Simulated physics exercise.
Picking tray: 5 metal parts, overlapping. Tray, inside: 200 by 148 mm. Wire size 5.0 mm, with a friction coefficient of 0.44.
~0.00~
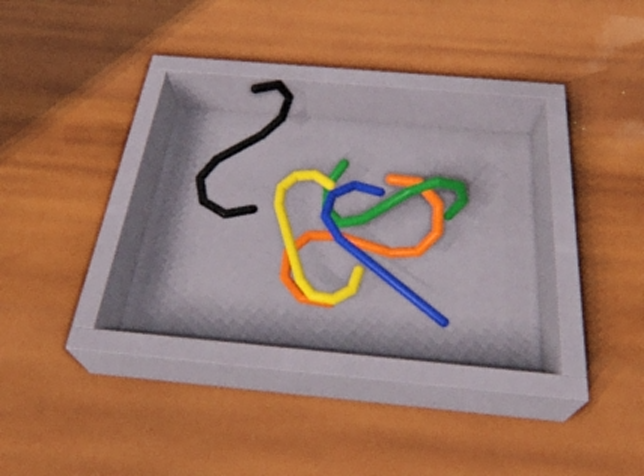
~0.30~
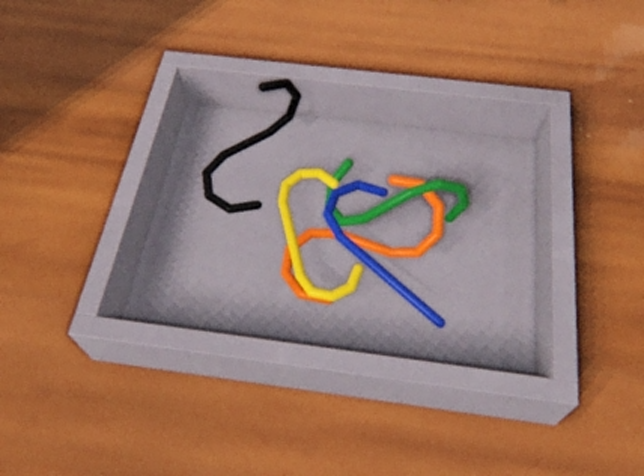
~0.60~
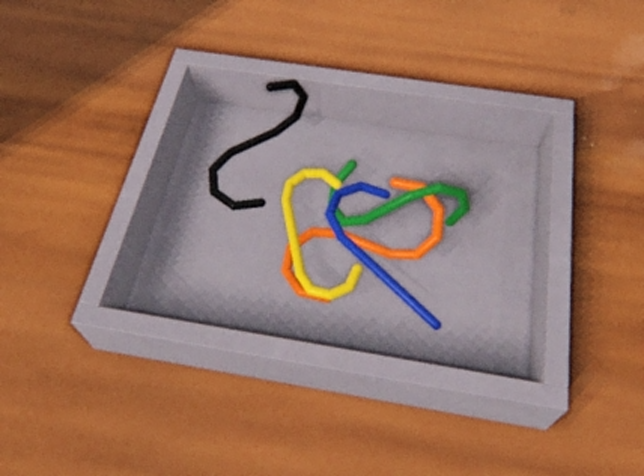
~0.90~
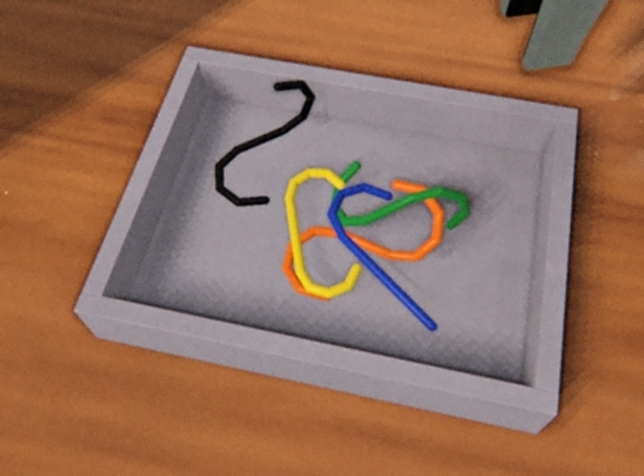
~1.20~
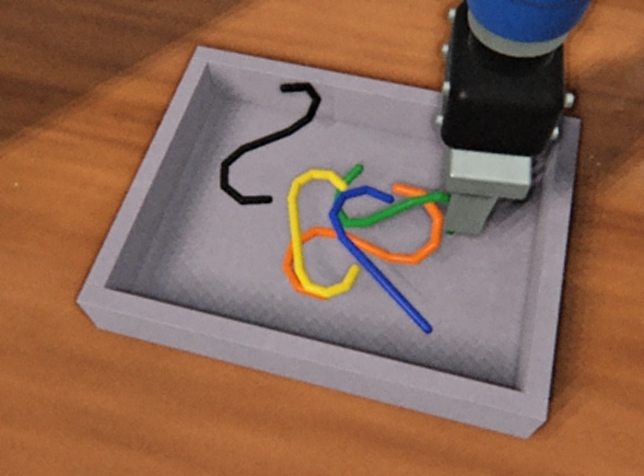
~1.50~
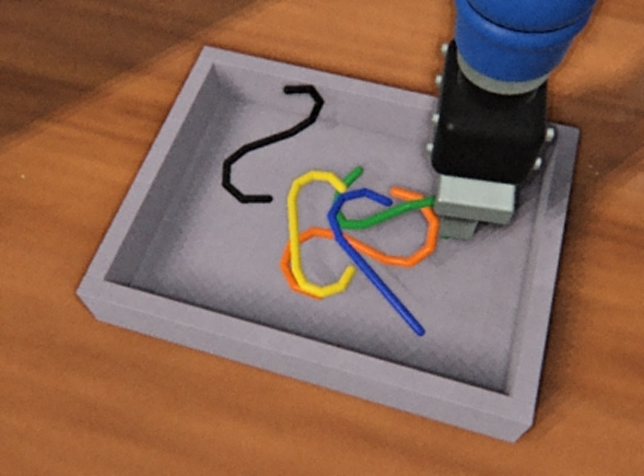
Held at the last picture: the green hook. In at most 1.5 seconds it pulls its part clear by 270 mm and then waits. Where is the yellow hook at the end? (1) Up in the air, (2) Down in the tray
2, down in the tray.
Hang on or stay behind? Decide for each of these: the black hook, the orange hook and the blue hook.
Result: Black hook not raised; orange hook not raised; blue hook raised.
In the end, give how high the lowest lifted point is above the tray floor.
Roughly 190 mm.
After 1.95 s, lowest point more than 20 mm over the tray floor, green hook 58 mm.
After 2.33 s, lowest point more than 20 mm over the tray floor, green hook 159 mm, blue hook 77 mm.
After 3.00 s, lowest point more than 20 mm over the tray floor, green hook 272 mm, blue hook 192 mm.
End, hanging green hook 272 mm, blue hook 192 mm; the other 3 are down.
